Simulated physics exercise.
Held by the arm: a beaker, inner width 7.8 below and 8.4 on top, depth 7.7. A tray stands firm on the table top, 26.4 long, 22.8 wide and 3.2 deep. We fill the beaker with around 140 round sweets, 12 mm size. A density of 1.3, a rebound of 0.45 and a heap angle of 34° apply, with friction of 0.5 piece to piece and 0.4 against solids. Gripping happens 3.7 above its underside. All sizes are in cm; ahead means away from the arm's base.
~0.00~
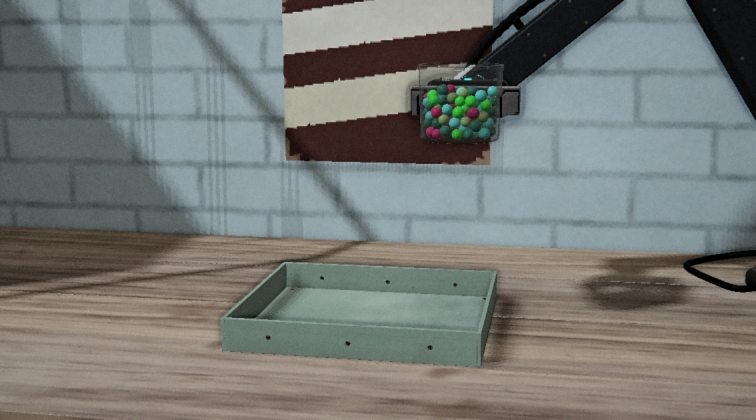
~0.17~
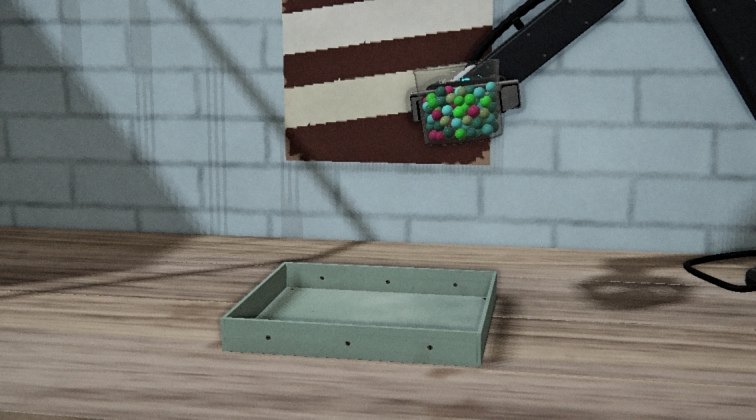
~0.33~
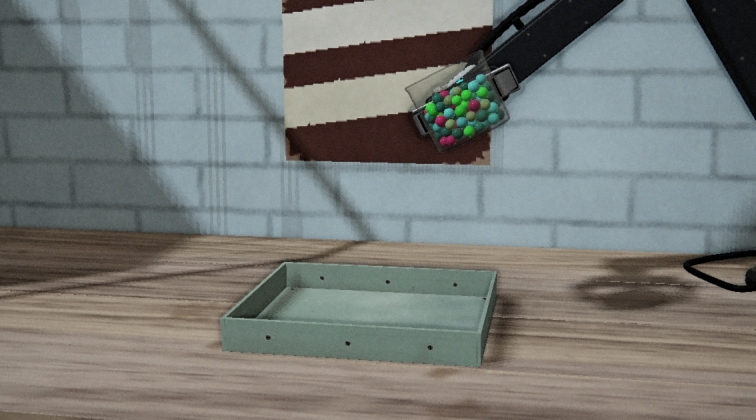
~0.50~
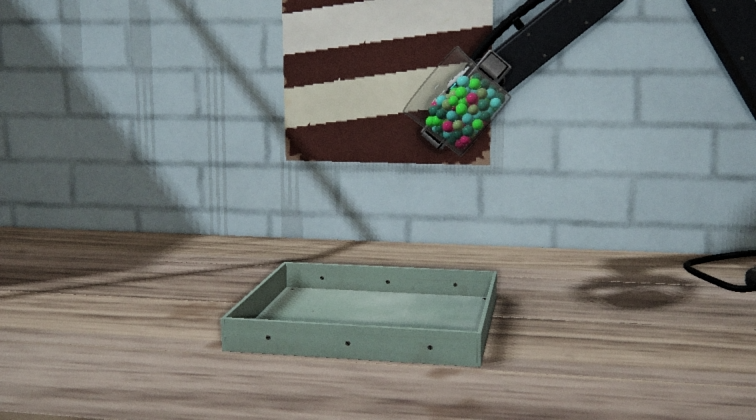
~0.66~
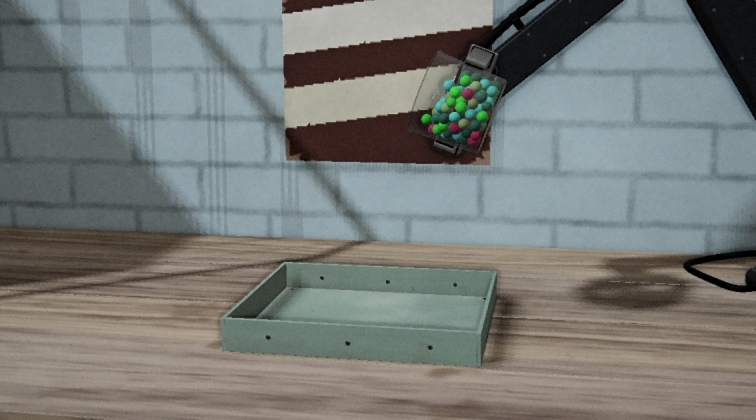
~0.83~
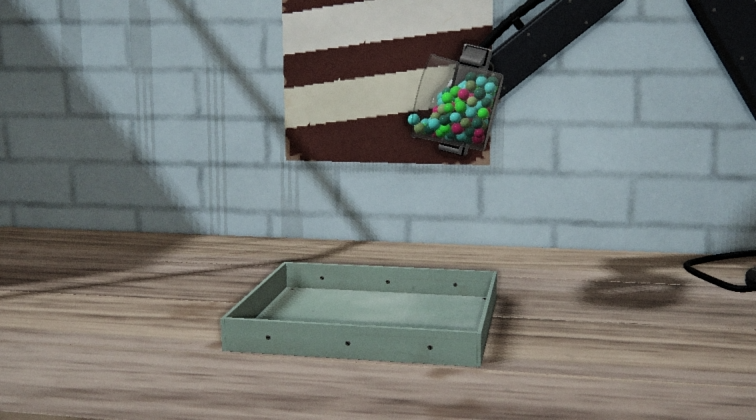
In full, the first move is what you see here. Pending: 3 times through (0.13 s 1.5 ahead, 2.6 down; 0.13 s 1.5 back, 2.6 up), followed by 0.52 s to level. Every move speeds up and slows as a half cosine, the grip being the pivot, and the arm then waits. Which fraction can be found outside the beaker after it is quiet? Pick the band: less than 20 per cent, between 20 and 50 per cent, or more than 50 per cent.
The share is less than 20 per cent.
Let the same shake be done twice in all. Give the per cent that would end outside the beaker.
About 5 per cent in that case.
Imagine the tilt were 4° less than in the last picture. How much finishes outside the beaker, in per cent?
It would be near 5 per cent.
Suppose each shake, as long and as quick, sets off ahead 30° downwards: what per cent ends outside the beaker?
Result: Approx. 30 %.
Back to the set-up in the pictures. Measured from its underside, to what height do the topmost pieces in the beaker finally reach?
Some 7.0 cm.
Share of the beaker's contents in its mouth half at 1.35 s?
Estimate: Around 35 %.
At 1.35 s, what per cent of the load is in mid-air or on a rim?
About 2 per cent.
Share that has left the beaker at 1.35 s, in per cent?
By then near 5 % is out.
After 1.35 s, tilted 77° forward, highest piece 27 above the table; 133 in the beaker, 6 in the tray, 3 in flight or on a rim.
After 1.87 s, tilted 39° forward, highest piece 26 above the table; 131 in the beaker, 11 in the tray.
After 2.33 s, level, highest piece 29 above the table; 131 in the beaker, 11 in the tray.
After 3.38 s, level, highest piece 28 above the table; 131 in the beaker, 11 in the tray.
In the end, 131 in the beaker, 11 in the tray. That is 8 % outside the beaker.
